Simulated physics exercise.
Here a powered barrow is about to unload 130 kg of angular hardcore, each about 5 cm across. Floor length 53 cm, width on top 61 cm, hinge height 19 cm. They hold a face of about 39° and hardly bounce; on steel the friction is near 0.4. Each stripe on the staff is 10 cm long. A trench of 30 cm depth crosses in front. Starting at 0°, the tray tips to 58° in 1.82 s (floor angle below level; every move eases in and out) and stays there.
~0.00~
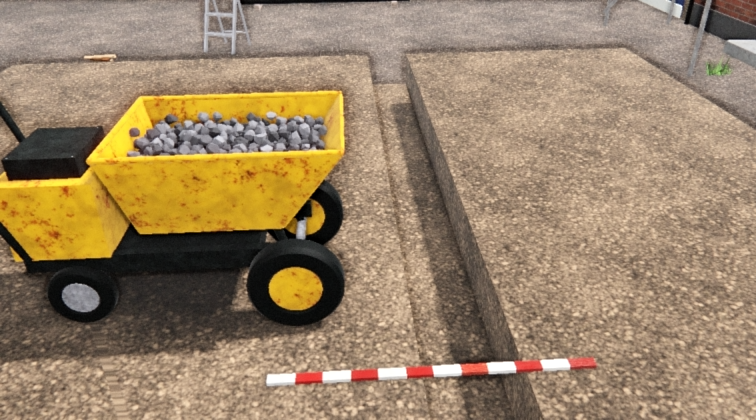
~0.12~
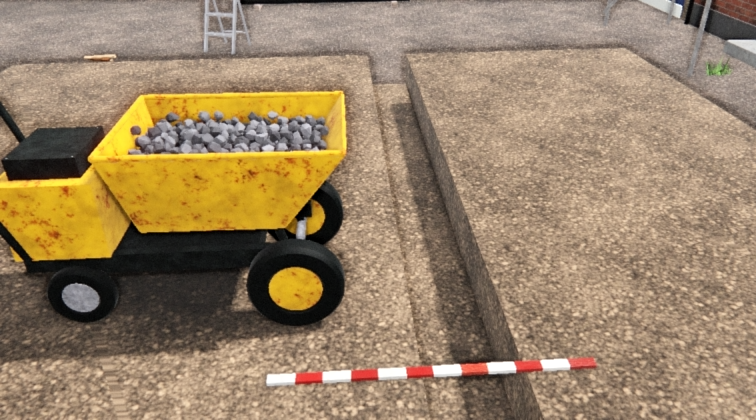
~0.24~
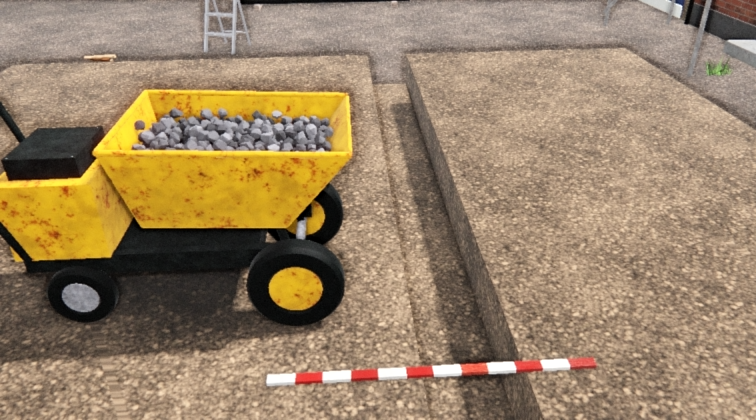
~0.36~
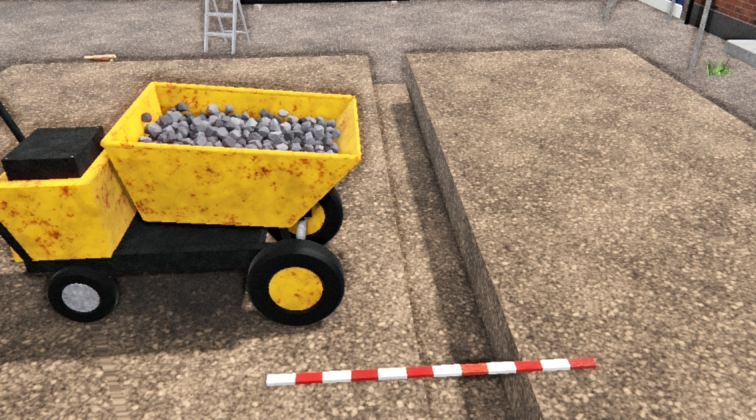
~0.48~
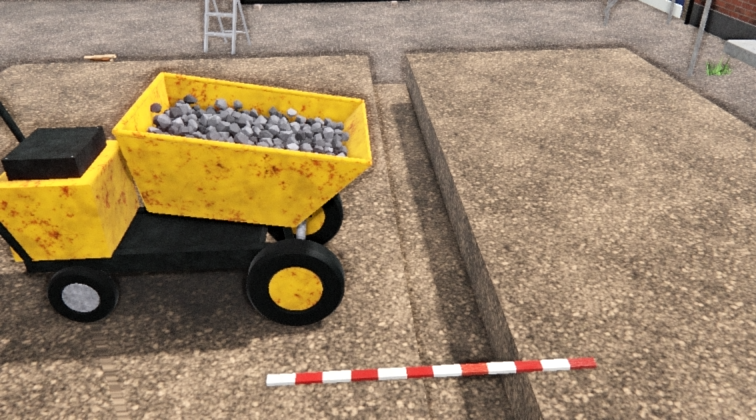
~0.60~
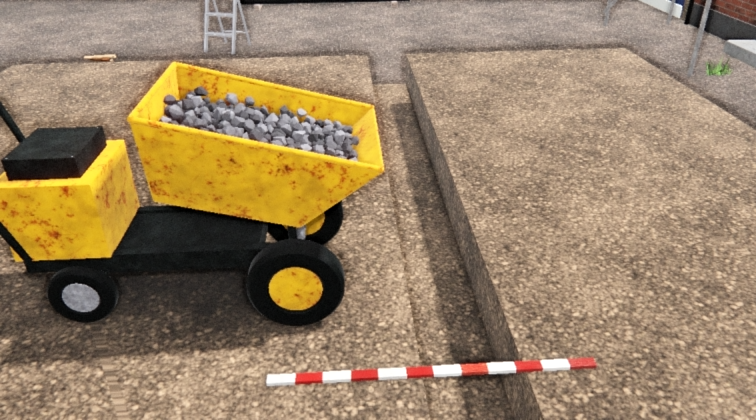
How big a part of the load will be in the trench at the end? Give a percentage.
Roughly 14 per cent ends in the trench.
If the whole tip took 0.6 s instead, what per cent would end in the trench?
Then about 20 per cent.
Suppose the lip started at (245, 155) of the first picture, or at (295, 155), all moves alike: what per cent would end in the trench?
Near 5 per cent from the first place, 15 from the second.
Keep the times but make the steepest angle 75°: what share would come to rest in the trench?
Then about 90 per cent.
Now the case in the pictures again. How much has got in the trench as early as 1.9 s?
About 0 per cent by then.
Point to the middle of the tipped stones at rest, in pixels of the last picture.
Near (465, 321).
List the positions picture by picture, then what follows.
In the first frame, lip at (343, 153), floor tilted 0°, highest stones at (213, 129).
In the second frame, the tray is at 1°, its lip at (345, 154); the top of the load is at (207, 129); the stones move at 0.1 m/s on average.
In the third frame, the tray is at 3°, its lip at (351, 156); the top of the load is at (197, 126); the stones move at 0.2 m/s on average.
In the fourth frame, the tray is at 6°, its lip at (360, 159); the top of the load is at (186, 121); the stones move at 0.3 m/s on average.
In the fifth frame, the tray is at 10°, its lip at (371, 164); the top of the load is at (182, 114); the stones move at 0.3 m/s on average.
In the sixth frame, lip at (383, 170), floor tilted 15°, highest stones at (187, 102); the stones move at 0.4 m/s on average.
After 1.4 s the floor is at 49°; 100 % in the tray; the foremost stones are at (415, 199).
After 1.9 s the floor is at 58°; 98 % in the tray, 2 % in the trench; the foremost stones are at (485, 329).
After 2.3 s the floor is at 58°; 92 % in the tray, 7 % in the trench; the foremost stones are at (493, 303).
After 4.2 s the floor is at 58°; 85 % in the tray, 14 % in the trench, 1 % past the trench; the foremost stones are at (518, 291).
